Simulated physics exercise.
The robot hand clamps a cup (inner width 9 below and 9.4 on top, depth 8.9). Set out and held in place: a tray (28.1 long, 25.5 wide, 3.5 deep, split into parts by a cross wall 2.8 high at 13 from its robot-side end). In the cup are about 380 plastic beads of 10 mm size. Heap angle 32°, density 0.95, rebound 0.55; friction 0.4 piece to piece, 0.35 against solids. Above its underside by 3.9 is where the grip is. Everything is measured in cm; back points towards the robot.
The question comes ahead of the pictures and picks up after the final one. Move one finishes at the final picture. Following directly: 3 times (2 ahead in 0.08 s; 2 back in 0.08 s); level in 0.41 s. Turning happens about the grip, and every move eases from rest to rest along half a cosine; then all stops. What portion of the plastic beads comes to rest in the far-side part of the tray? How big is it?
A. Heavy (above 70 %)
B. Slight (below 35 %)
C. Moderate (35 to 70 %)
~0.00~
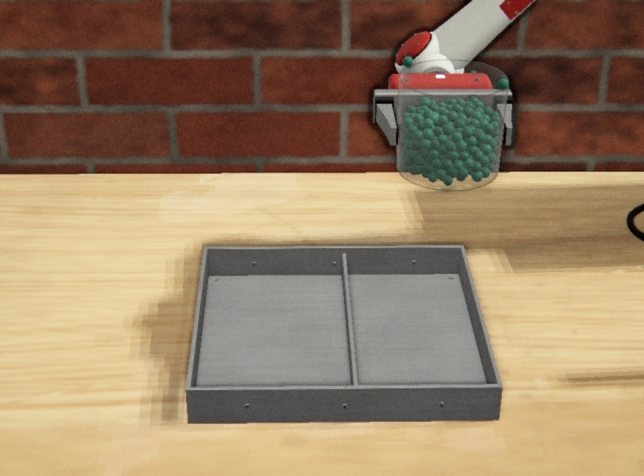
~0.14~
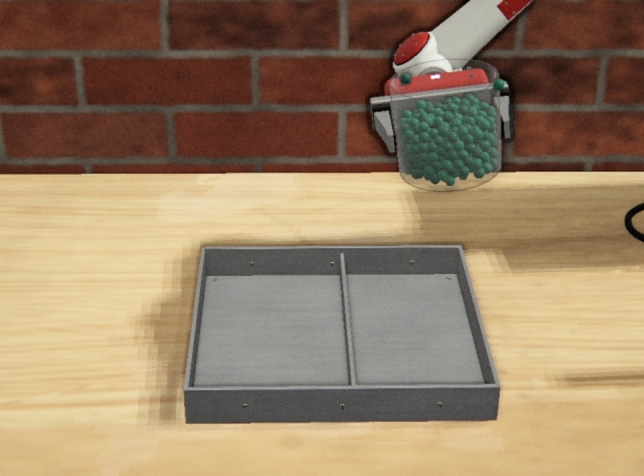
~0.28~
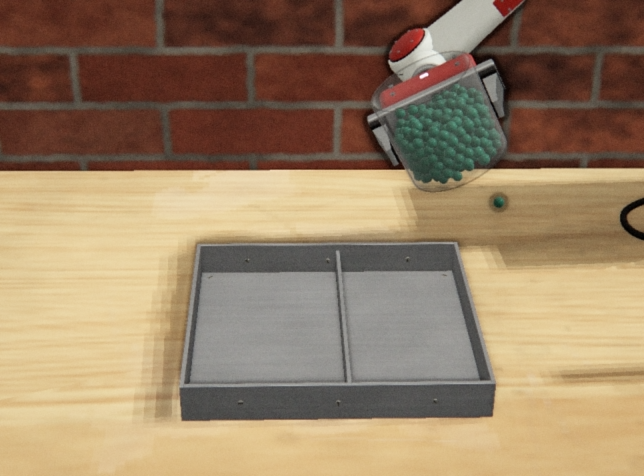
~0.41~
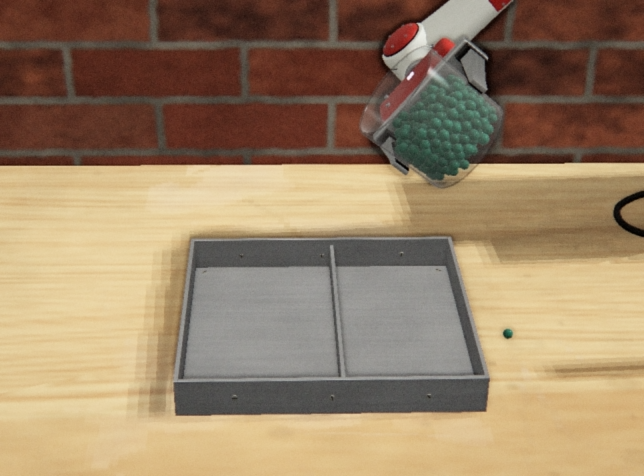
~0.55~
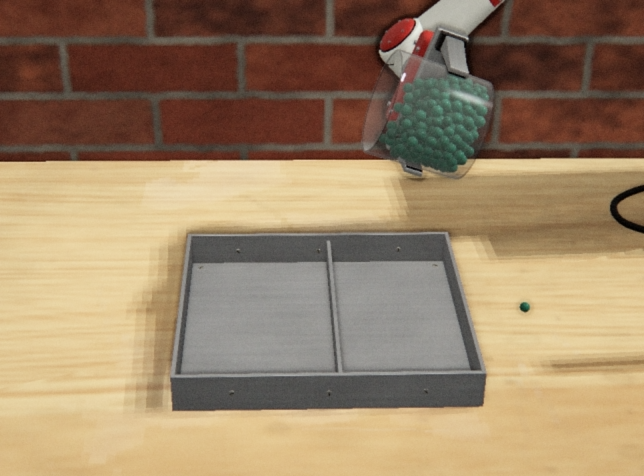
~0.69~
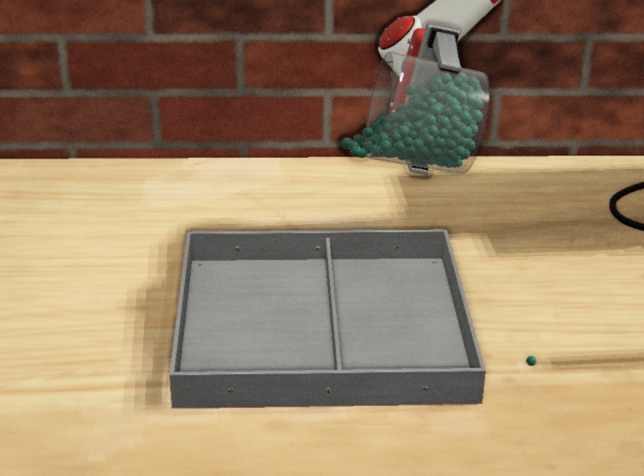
Answer: C.
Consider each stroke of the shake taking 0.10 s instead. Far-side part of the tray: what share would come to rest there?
Then about 40 per cent.
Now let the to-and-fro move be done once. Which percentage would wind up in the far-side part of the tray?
That change gives some 30 percent.
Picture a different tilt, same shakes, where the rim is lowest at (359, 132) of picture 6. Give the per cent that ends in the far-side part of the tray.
My estimate is some 20 per cent.
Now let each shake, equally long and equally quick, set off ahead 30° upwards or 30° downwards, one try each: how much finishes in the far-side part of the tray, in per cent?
First try about 55 %, second try about 30 %.
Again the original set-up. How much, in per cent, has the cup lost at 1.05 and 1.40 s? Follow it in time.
First it's 35 percent, and after that 55 percent.
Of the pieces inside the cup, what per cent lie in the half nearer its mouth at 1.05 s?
Roughly 50 per cent.
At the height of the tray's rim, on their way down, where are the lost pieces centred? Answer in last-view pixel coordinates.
Their middle lies around (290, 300).
After 1.05 s, tilted 78° forward, highest piece 24 above the table; 240 in the cup, 76 in the far-side part, 2 in the robot-side part, 1 on the table or floor, 59 in flight or on a rim.
After 1.40 s, tilted 31° forward, highest piece 26 above the table; 184 in the far-side part, 174 in the cup, 13 in the robot-side part, 1 on the table or floor, 6 in flight or on a rim.
After 1.78 s, level, highest piece 26 above the table; 189 in the far-side part, 174 in the cup, 13 in the robot-side part, 2 on the table or floor.
After 2.83 s, level, highest piece 26 above the table; 189 in the far-side part, 174 in the cup, 13 in the robot-side part, 2 on the table or floor.
In the end, 189 in the far-side part, 174 in the cup, 13 in the robot-side part, 2 on the table or floor. That is 50 % in the far-side part of the tray.
